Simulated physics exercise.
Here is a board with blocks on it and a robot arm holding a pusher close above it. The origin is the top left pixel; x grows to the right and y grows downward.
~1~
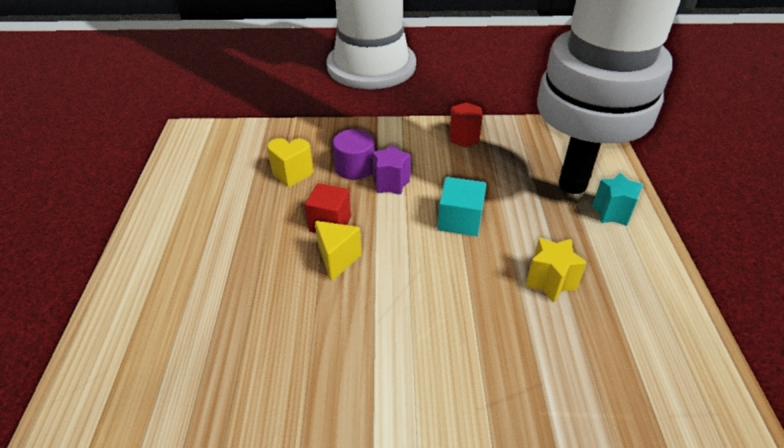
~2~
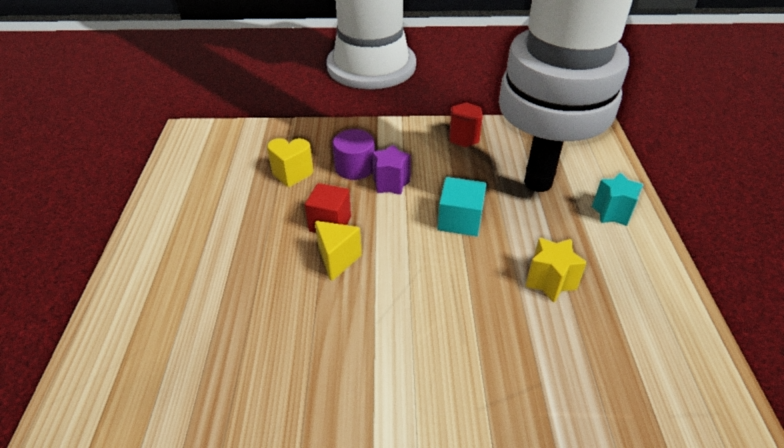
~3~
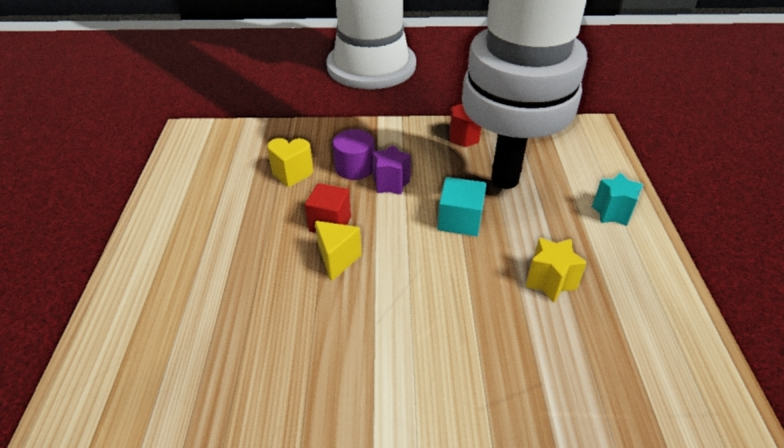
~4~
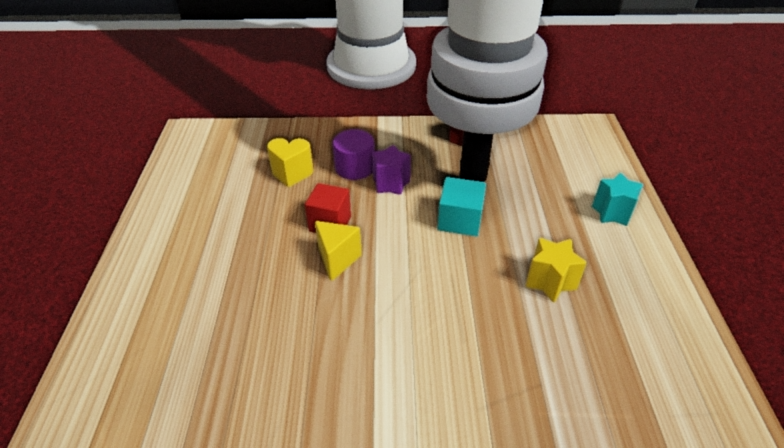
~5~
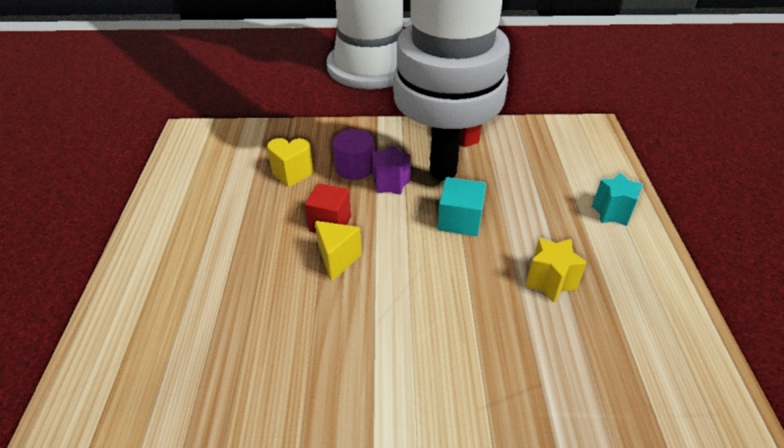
A light wooden board on a dark red surface is seen from a fixed, raised view at its near edge. Yellow heart, triangle and star blocks, a purple cylinder and star, red blocks, and a turquoise square and star sit mostly toward the far side. A grey and white robot arm with a black pusher glides left from beside the turquoise star, passing behind the turquoise square, while the blocks stay still.
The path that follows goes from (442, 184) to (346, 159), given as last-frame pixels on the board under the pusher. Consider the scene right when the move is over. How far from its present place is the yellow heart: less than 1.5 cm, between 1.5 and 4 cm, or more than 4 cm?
My prediction: Between 1.5 and 4 cm.
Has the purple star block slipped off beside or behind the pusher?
Yes.
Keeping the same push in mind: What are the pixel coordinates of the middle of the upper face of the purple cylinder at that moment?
Roughly at (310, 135).
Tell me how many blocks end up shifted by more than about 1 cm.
When the path ends, I think you'll find three or more blocks out of place by more than 1 cm.
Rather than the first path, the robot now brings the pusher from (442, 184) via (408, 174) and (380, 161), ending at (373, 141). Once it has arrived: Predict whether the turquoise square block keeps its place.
Left where it is.
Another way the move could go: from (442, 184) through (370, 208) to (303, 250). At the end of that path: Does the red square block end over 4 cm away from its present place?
Yes, that is how it ends up.
What follows on the original path. One third of the way, pusher at (409, 165); purple star block at (377, 157), turned 20° anticlockwise.
Two thirds of the way, pusher at (376, 157); purple cylinder at (341, 139); purple star block at (361, 157), turned 80° anticlockwise.
At the end, pusher at (345, 149); yellow heart at (271, 150); purple cylinder at (310, 135); purple star block at (358, 157), turned 95° anticlockwise; turquoise square block still.
